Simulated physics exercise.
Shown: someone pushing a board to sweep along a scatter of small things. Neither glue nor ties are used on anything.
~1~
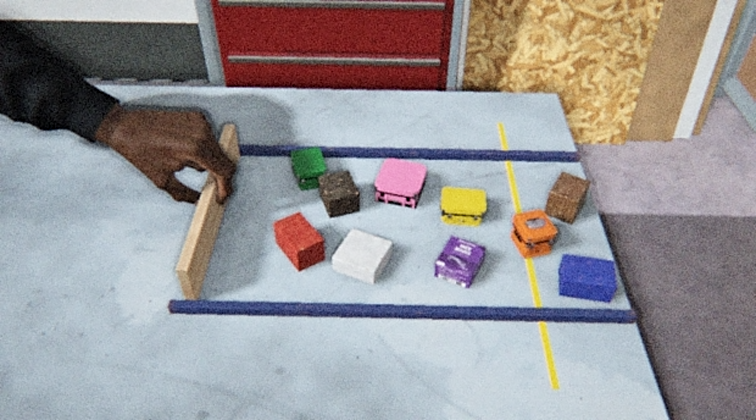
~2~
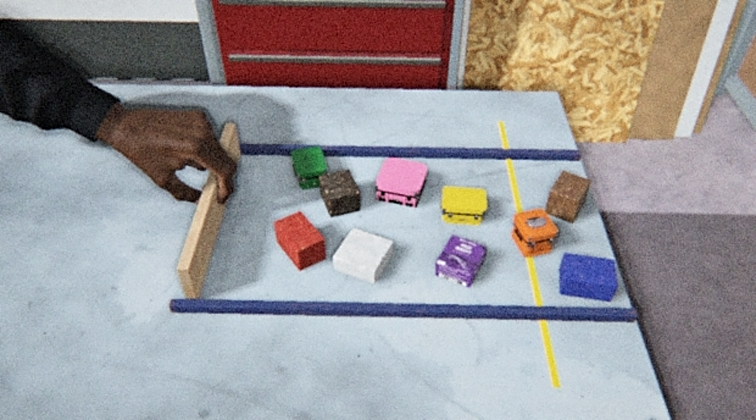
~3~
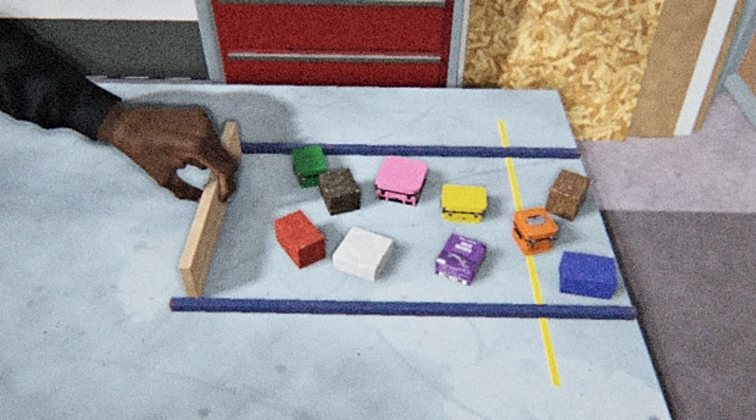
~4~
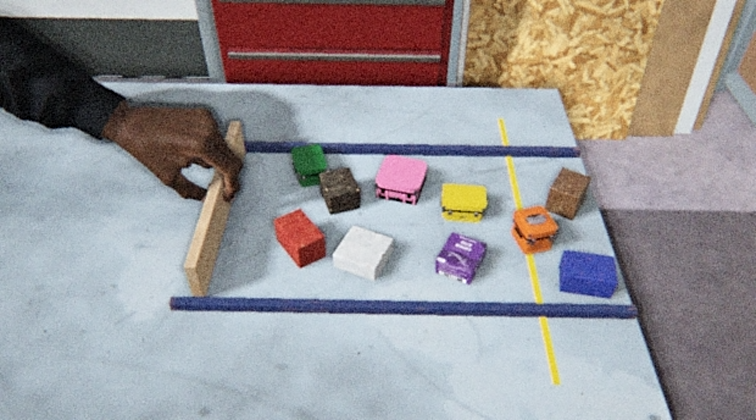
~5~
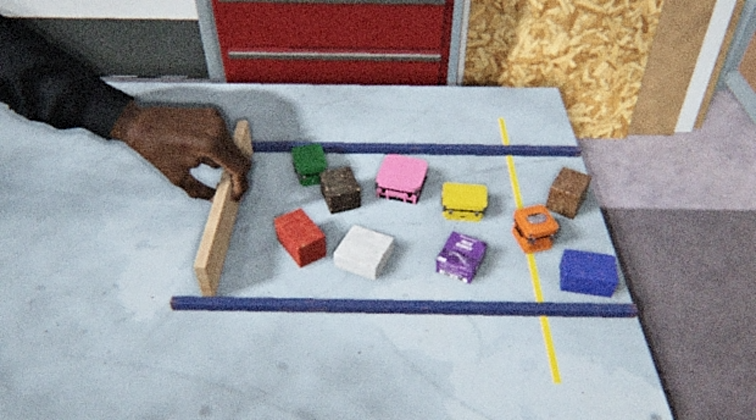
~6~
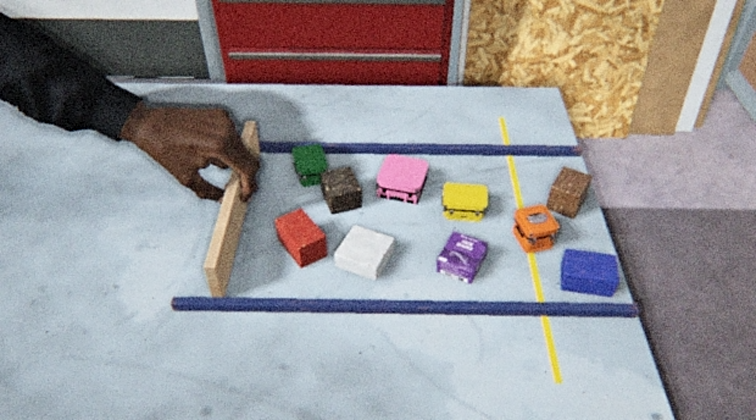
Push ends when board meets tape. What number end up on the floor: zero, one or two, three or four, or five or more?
The pieces that topple off will total three or four.
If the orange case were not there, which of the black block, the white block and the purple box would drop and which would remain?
In that case the black block stays where it is, the white block stays where it is, the purple box goes off the edge.
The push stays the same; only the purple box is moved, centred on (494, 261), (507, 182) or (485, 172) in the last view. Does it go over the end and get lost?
Well, in that order it goes off, goes off and goes off.
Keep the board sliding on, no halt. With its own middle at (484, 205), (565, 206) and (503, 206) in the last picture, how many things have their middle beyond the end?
It would be 1, 7 and 1.
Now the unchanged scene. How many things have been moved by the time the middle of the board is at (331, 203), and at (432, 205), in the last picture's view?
Tally: 4; 8.
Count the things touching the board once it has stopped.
The count in contact is 3.
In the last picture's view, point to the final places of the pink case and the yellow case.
The pink case stops around (568, 176); the yellow case around (584, 214).
Soon after, none off yet; brown block at rest near (569, 193); blue block at rest near (589, 273); orange case at rest near (534, 230).
After that, none off yet; brown block at rest near (569, 193); blue block at rest near (589, 273); orange case displaced about its own width near (559, 225).
In the end, the number that fall off is three or four; gone, purple box, orange case, blue block and brown block.
